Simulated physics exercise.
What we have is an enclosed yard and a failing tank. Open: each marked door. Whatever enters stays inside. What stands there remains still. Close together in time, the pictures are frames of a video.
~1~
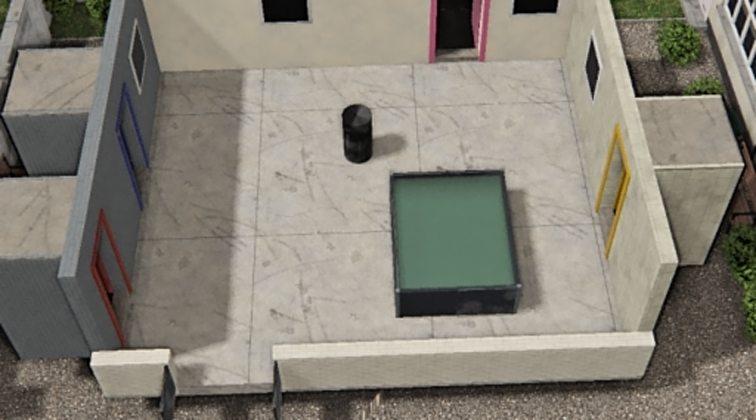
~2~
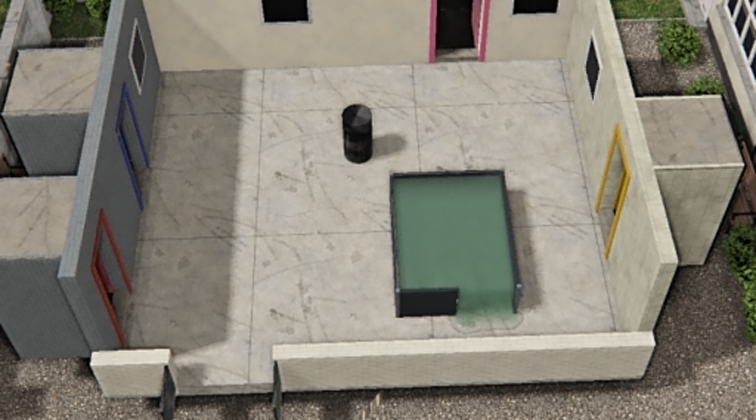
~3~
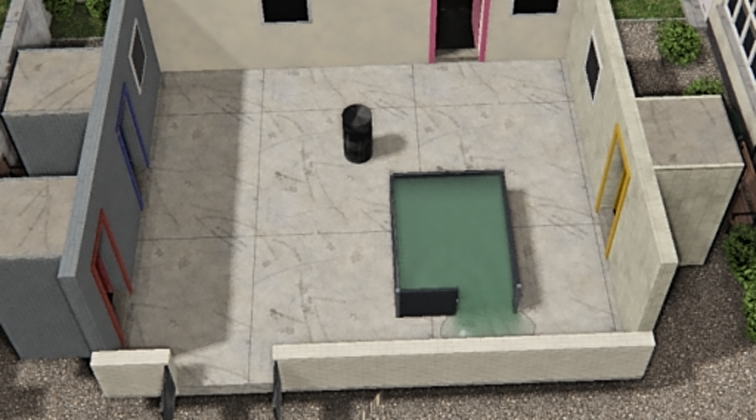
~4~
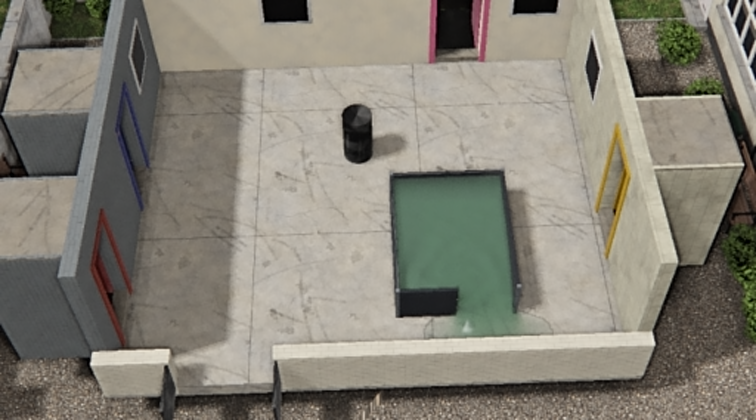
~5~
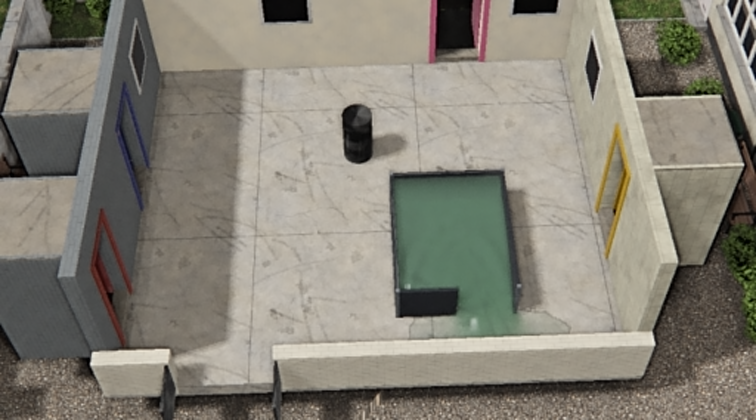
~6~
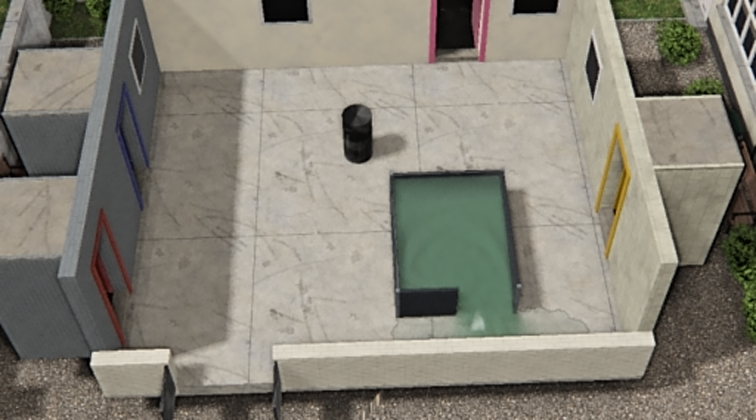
The clip opens on a walled yard where still green water fills a dark-sided tank near a black cylinder. A gap appears at the right of the tank's front side, and water pours through onto the pale floor. The small spill reaches the low front wall and spreads a little to the right.
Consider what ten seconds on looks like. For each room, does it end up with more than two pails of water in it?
In the end yellow door: Within the cap, red door: Within the cap, blue door: Within the cap, pink door: Within the cap.
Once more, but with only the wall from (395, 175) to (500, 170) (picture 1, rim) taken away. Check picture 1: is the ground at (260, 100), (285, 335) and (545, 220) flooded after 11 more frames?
In the order you gave them, I get still bare, still bare, still bare.
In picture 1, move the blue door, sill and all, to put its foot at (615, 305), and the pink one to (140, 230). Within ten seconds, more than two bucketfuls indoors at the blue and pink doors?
Looking at it, I'd say the blue one breaks the limit and the pink one is safe.
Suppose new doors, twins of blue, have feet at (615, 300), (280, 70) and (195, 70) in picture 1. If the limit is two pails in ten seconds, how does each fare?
In order: Tops the limit, stays within it, stays within it.
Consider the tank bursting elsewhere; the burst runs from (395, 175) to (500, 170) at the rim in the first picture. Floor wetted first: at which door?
The one in pink comes first.
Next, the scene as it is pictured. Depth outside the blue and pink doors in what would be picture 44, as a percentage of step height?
Roughly 50 % and 80 %, respectively.
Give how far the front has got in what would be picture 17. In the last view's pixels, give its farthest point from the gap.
Close to (199, 362).
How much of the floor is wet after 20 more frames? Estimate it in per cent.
Estimated share: Around 45 %.
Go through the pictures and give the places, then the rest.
The first frame shows still water in the water tank at (452, 231).
In the second frame, the front is at (517, 322), out from the gap at (486, 303).
In the third frame, water pours out at (485, 305) and has run to a hidden place.
In the fourth frame, the front is at a hidden place, out from the gap at (485, 305).
In the fifth frame, water pours out at (485, 305) and has run to a hidden place.
In the sixth frame, the front is at a hidden place, out from the gap at (485, 305).
A moment on, water covers 10 % of the floor; the yellow door not reached, the red door not reached, the blue door not reached, the pink door not reached.
Next, water covers 20 % of the floor; the yellow door wet at the sill, nothing in, the red door not reached, the blue door not reached, the pink door not reached.
Then, water covers 45 % of the floor; the yellow door wet at the sill, nothing in, the red door under two buckets in, the blue door not reached, the pink door not reached.
Later, water covers 65 % of the floor; the yellow door wet at the sill, nothing in, the red door under two buckets in, the blue door wet at the sill, nothing in, the pink door under two buckets in.
In the end, water covers 90 % of the floor; the yellow door wet at the sill, nothing in, the red door under two buckets in, the blue door wet at the sill, nothing in, the pink door under two buckets in.
